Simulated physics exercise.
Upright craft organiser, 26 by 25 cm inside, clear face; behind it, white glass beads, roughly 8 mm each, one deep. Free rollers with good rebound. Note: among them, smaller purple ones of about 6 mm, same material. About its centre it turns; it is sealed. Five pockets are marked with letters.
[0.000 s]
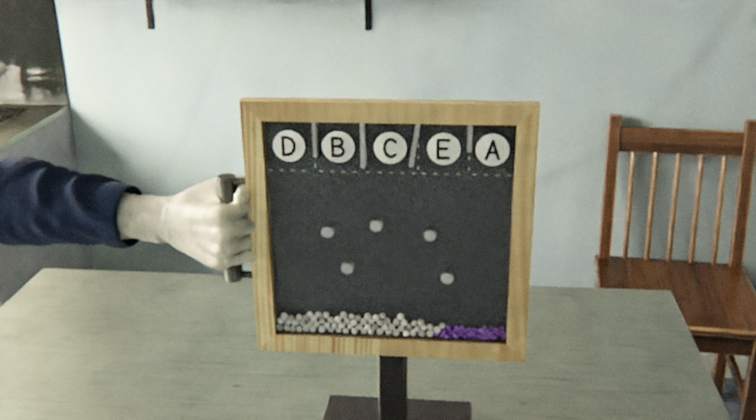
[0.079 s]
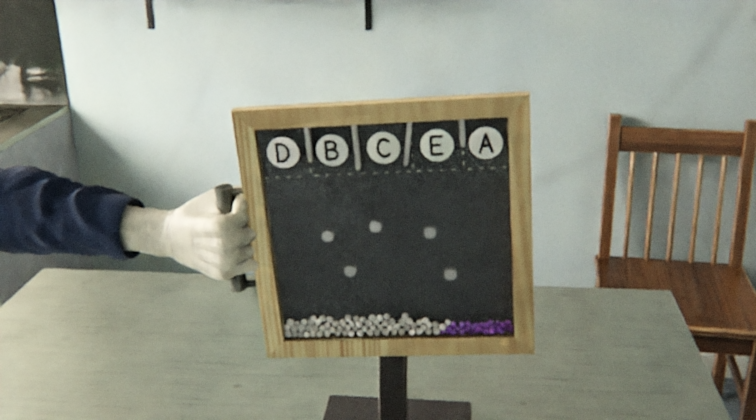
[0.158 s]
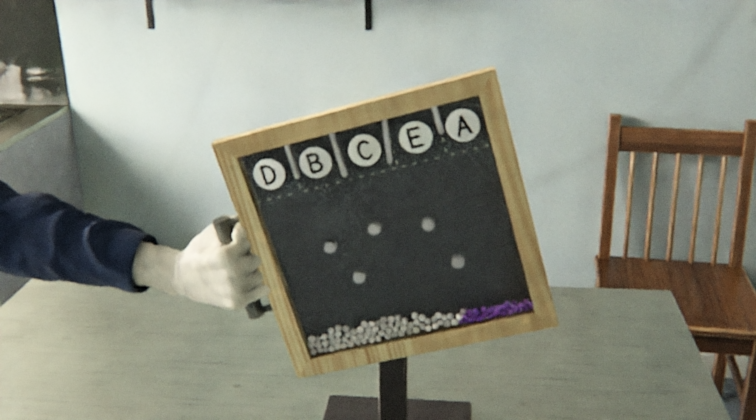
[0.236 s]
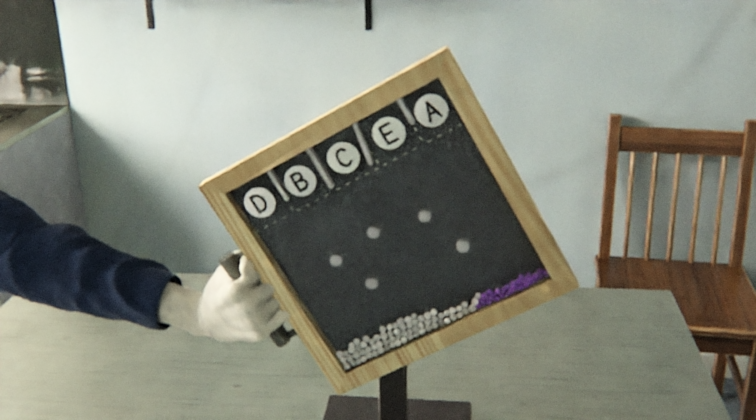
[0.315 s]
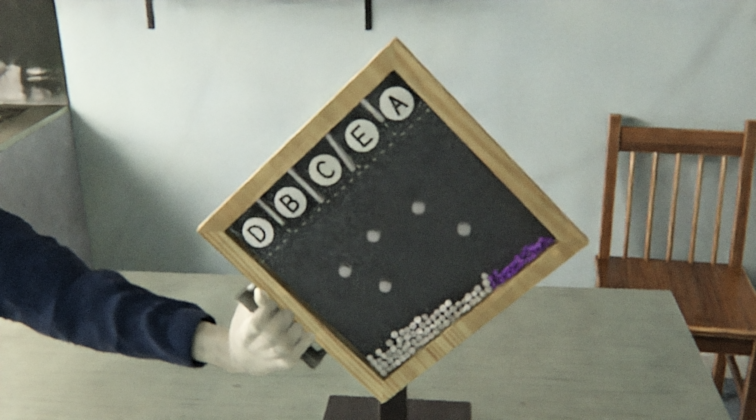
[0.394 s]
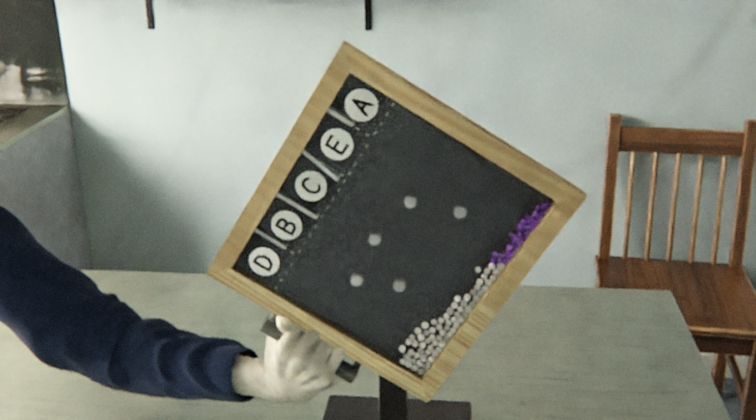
A hand in a dark blue sleeve grips a handle at the left of a square wooden-framed organiser on a stand, seen from the front on a pale table, with a wooden chair at right. Its black panel has slots lettered D, B, C, E, A along the top, five pegs, and white beads with purple ones at lower right. The hand lowers, turning it steadily anticlockwise, and the beads bank along the lower-right side, purple uppermost.
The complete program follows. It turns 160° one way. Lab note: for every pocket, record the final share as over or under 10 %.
Recorded: Pocket A under, pocket B over, pocket C under, pocket D over, pocket E under.
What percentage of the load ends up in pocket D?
That comes to near 55 percent.
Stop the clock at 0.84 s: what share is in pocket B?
Some 0 per cent.
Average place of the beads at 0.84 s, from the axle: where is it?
Offset approx. 6 cm right, 10 cm below.
After 0.62 s, it stands 98° anticlockwise; nothing in the marked areas.
After 0.84 s, it stands 138° anticlockwise; D 45 %.
After 1.03 s, it stands 160° anticlockwise; B 10 %, D 55 %.
At rest by 1.8 s, it stands 160° anticlockwise; A 0 %, B 20 %, C 0 %, D 55 %, E 0 %, elsewhere 20 %.
